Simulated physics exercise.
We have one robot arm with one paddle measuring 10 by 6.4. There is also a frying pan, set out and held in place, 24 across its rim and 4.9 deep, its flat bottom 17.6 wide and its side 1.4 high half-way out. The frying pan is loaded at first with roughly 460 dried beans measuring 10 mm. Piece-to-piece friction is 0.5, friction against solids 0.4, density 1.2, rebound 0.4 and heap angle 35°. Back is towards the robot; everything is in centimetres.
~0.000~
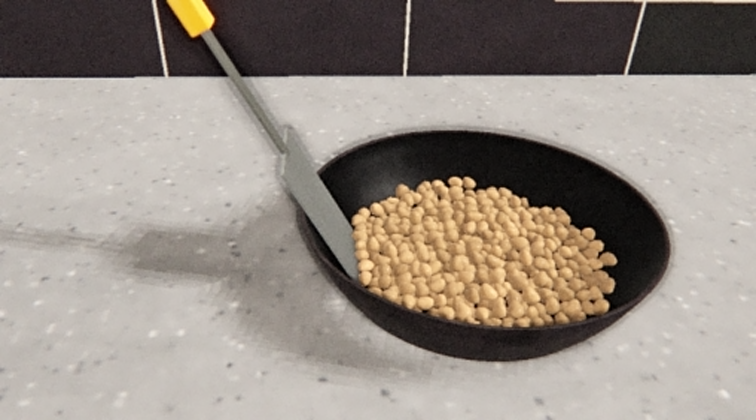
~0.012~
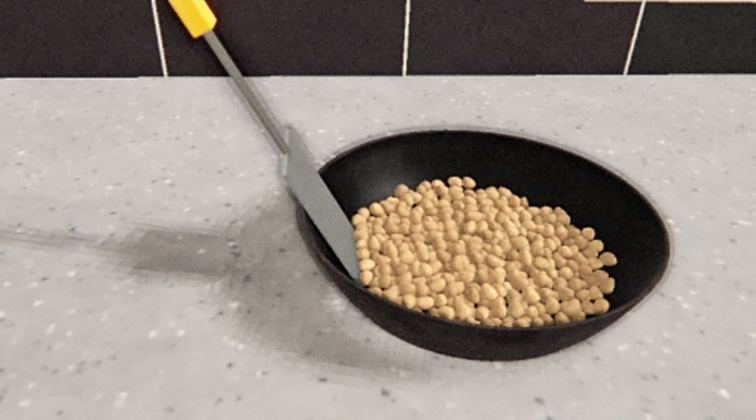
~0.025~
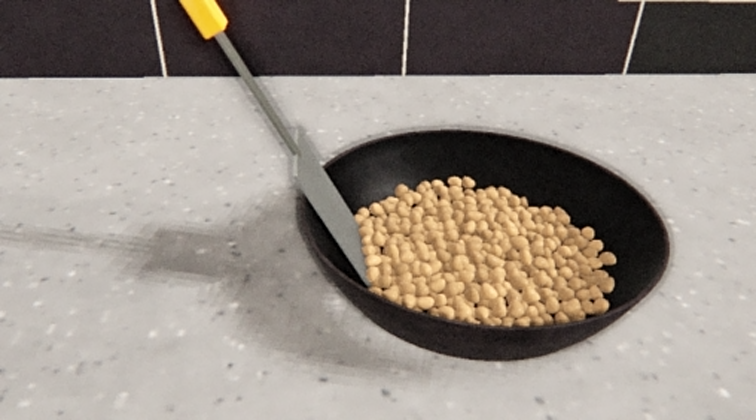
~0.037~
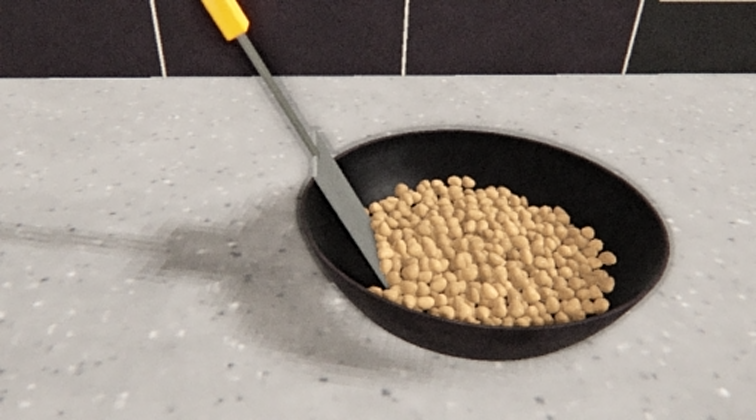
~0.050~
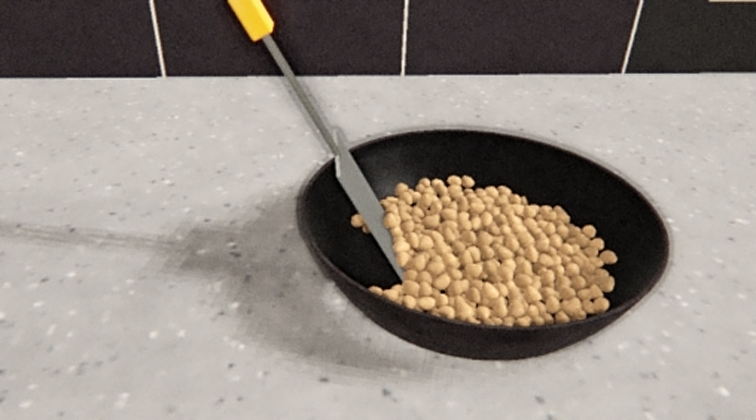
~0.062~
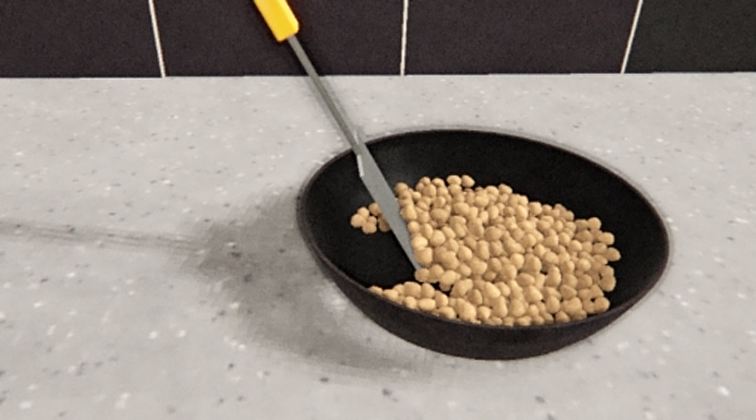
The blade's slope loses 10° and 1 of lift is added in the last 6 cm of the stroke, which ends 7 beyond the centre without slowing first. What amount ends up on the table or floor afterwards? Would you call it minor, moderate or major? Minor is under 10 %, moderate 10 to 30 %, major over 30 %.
I would call it minor.
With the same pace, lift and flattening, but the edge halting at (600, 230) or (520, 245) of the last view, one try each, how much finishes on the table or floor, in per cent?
I'd say roughly 30 per cent, then roughly 0 per cent.
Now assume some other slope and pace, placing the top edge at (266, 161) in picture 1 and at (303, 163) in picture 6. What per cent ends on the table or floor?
Close to 0 in a hundred.
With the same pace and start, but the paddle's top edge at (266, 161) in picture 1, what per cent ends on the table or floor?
Roughly 5 percent ends on the table or floor.
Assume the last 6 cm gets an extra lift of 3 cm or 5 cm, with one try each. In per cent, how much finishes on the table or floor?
Roughly 10 % and then 10 %.
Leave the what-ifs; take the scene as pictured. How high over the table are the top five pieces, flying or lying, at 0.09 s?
Height: Some 5 cm.
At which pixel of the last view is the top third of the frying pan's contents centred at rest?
It is centred around (591, 223).
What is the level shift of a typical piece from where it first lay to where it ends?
I'd estimate close to 3 centimetres.
After 0.09 s, sloping 62°, highest piece 6 above the table; 464 in the frying pan.
After 0.12 s, sloping 59°, highest piece 6 above the table; 464 in the frying pan.
After 0.34 s, sloping 52°, highest piece 6 above the table; 447 in the frying pan, 14 on the table or floor, 3 on the blade or in flight.
After 1.39 s, sloping 52°, highest piece 6 above the table; 447 in the frying pan, 17 on the table or floor.
At rest, 447 in the frying pan, 17 on the table or floor. That is 4 % on the table or floor.
